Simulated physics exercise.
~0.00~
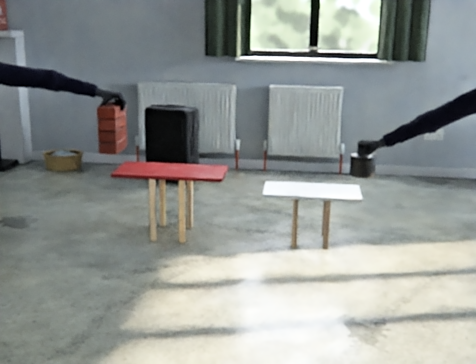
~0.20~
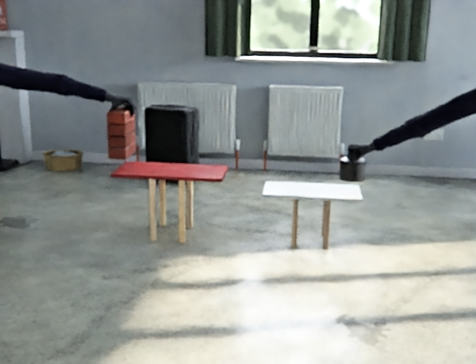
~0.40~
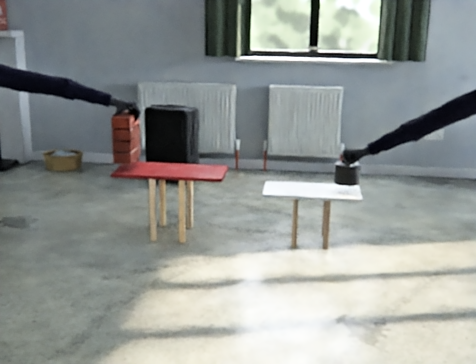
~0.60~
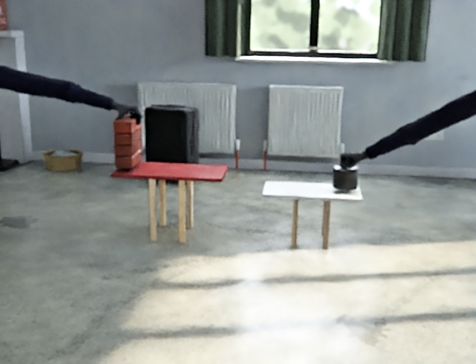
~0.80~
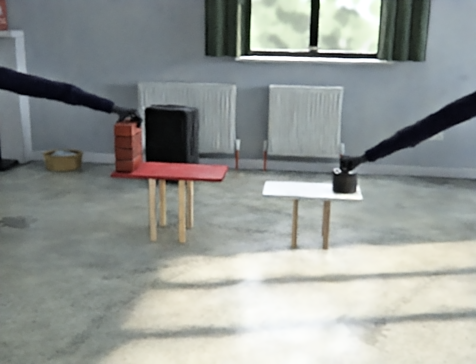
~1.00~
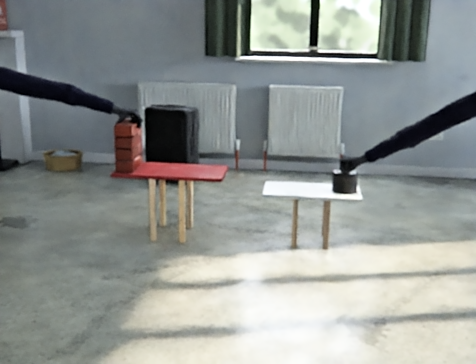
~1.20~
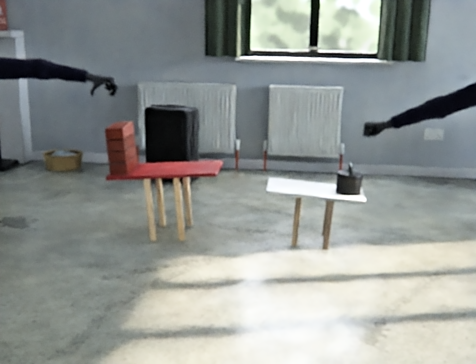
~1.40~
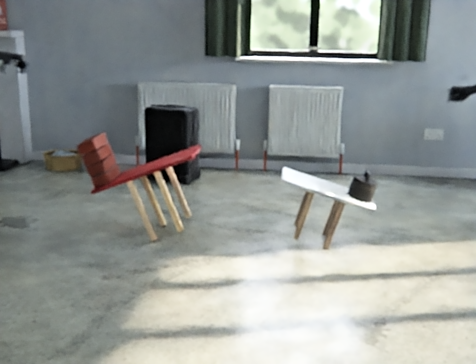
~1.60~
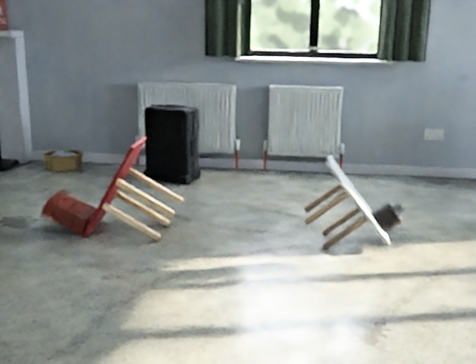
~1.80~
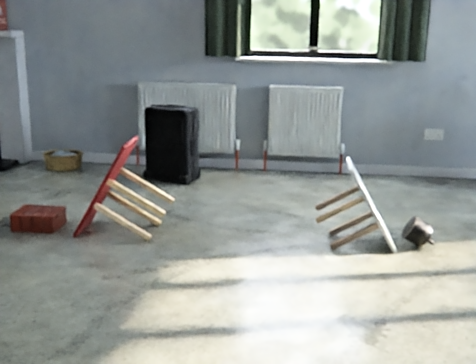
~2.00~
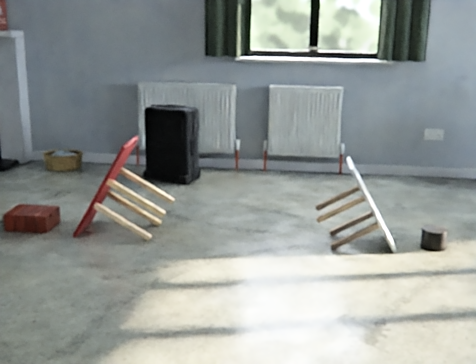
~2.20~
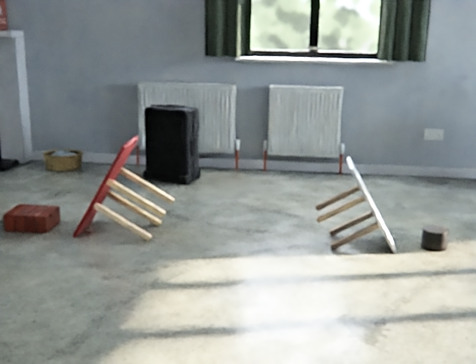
In a grey room with a concrete floor, a red-topped trestle and a white-topped stand are set apart before two radiators and a window. An arm from the left lowers a stack of red bricks onto the left end of the trestle, while an arm from the right sets a small dark object near the right end of the stand. Both hands let go and draw back. The trestle tips to the left and the stand tips to the right, spilling their loads. Both end tilted over on the floor, the bricks lying at left and the dark object at right.
